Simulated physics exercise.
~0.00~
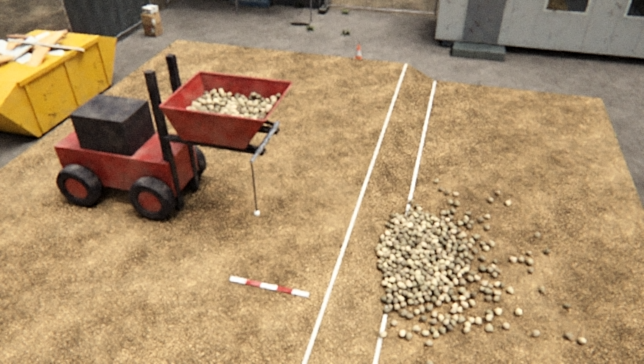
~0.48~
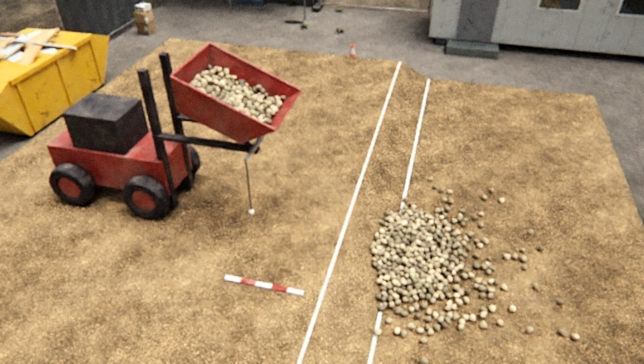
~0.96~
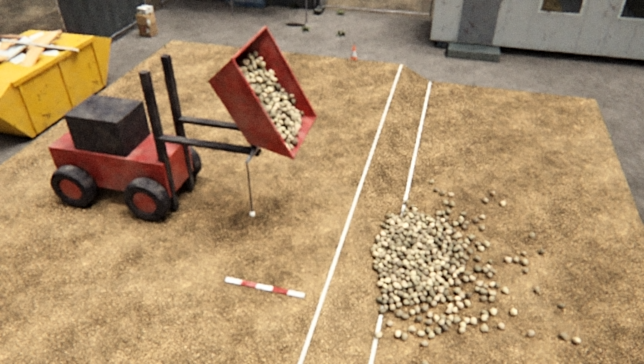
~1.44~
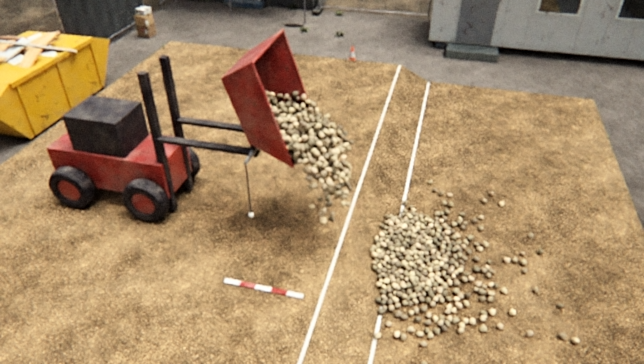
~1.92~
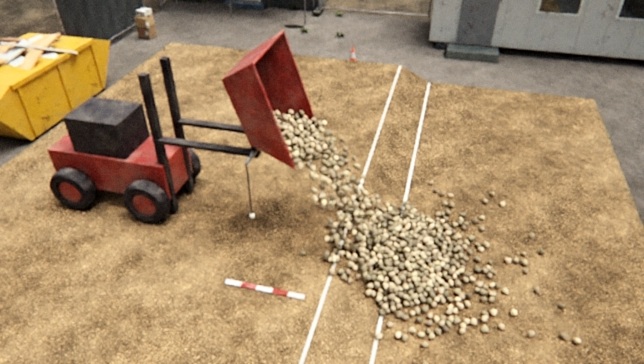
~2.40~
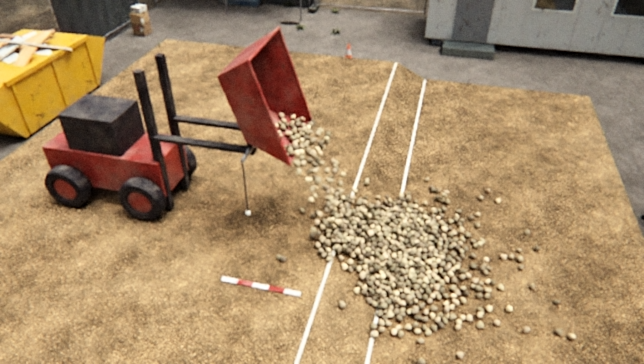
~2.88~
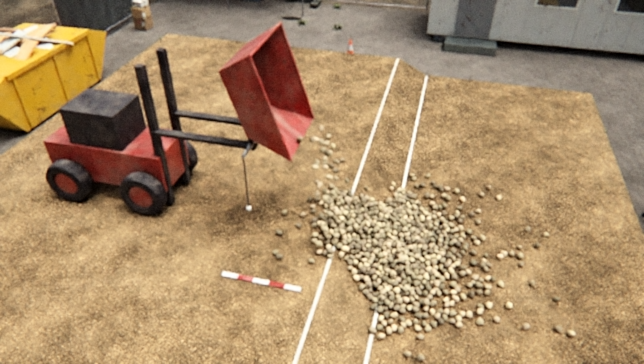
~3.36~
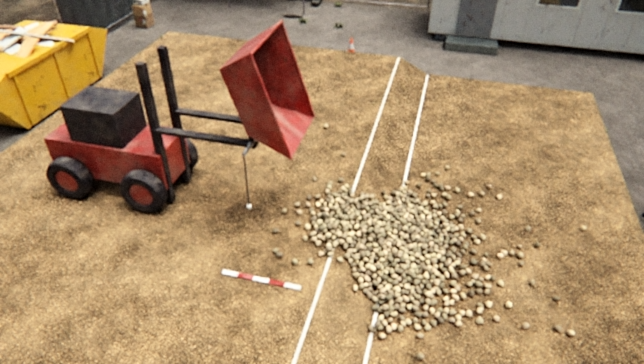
A red forklift tips its skip and pours pale stones beside and onto the existing pile.
